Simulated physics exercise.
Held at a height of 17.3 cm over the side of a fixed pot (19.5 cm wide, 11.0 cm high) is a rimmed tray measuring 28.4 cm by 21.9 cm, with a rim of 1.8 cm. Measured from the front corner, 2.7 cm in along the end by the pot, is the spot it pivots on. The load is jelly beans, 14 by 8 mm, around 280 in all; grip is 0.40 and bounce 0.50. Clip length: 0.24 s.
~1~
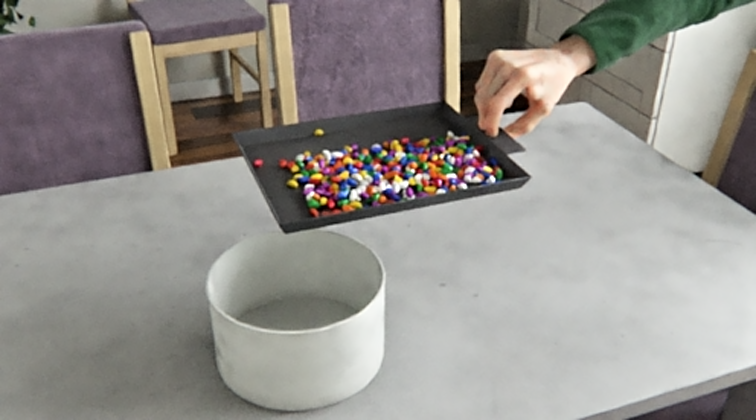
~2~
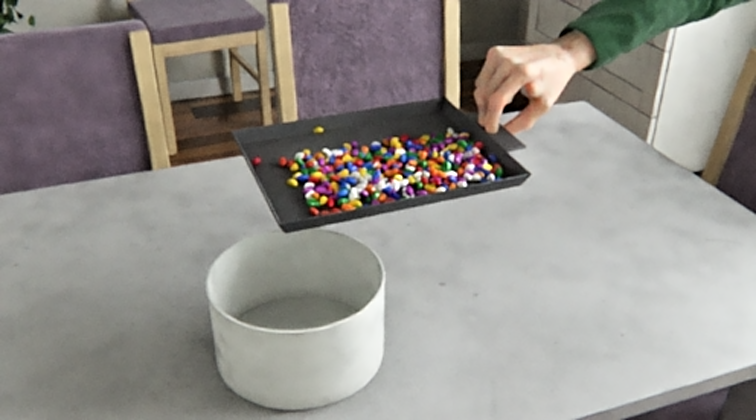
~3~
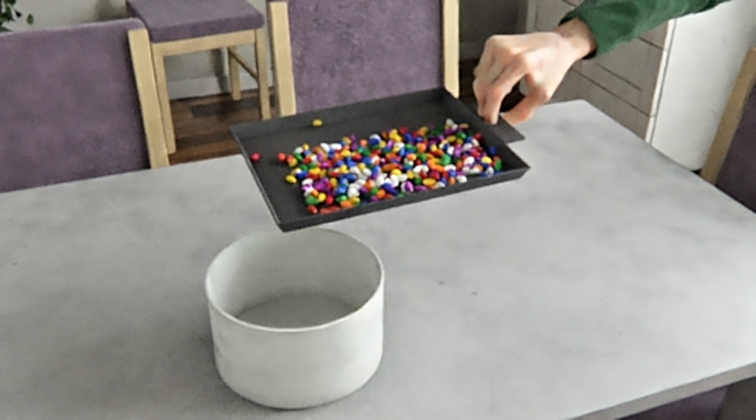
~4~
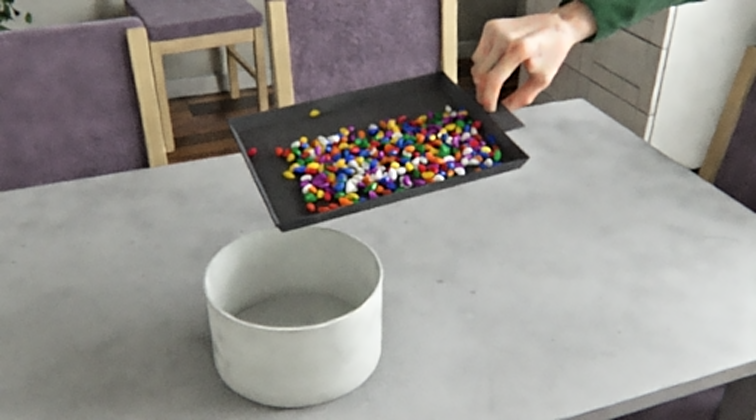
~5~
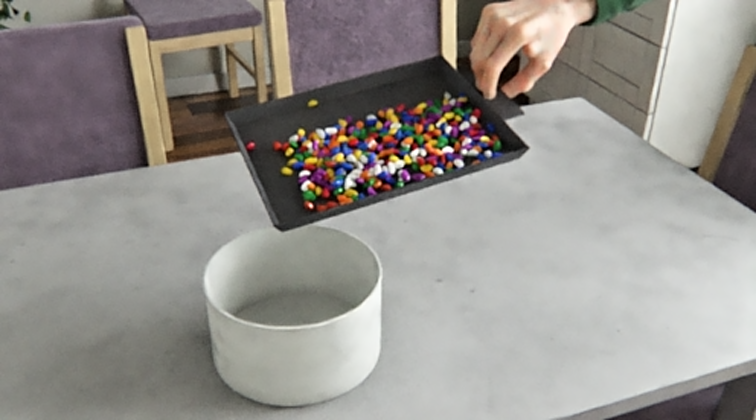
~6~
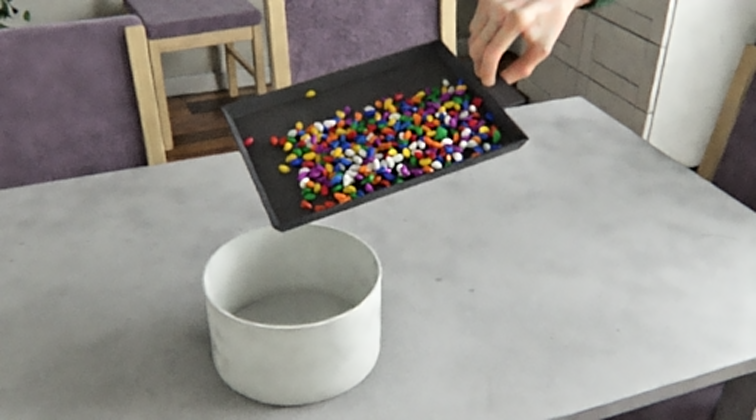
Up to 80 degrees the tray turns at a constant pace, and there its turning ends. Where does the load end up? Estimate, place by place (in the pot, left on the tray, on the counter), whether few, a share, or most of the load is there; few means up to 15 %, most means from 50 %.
My estimate: Pot: Most, tray: Few, counter: Few.
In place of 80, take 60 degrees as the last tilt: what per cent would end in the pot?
I'd say close to 90 percent.
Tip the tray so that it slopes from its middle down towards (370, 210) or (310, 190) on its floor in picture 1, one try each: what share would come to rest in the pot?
That would be close to 75 per cent, then close to 80 per cent.
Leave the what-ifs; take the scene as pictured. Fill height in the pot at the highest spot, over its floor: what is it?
Some 3.5 cm up.
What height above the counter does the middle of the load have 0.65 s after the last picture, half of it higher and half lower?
Height: Around 18 cm.
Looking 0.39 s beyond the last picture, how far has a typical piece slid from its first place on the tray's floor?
6 cm.
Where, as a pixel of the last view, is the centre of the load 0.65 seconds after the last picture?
Load centre, approx.: (283, 235) px.
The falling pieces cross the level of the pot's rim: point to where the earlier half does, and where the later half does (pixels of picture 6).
Roughly (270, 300) to begin with, later roughly (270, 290).
Then, 0.39 s after the last picture, tilt 46 degrees; the tray holds 100 %, the pot 0 %.
Then, 0.65 s after the last picture, tilt 67 degrees; the tray holds 50 %, the pot 25 %.
Then, 1.02 s after the last picture, tilt 80 degrees; the tray holds 0 %, the pot 100 %.
In the end, pot 100 %, tray 0 %, counter 0 %.
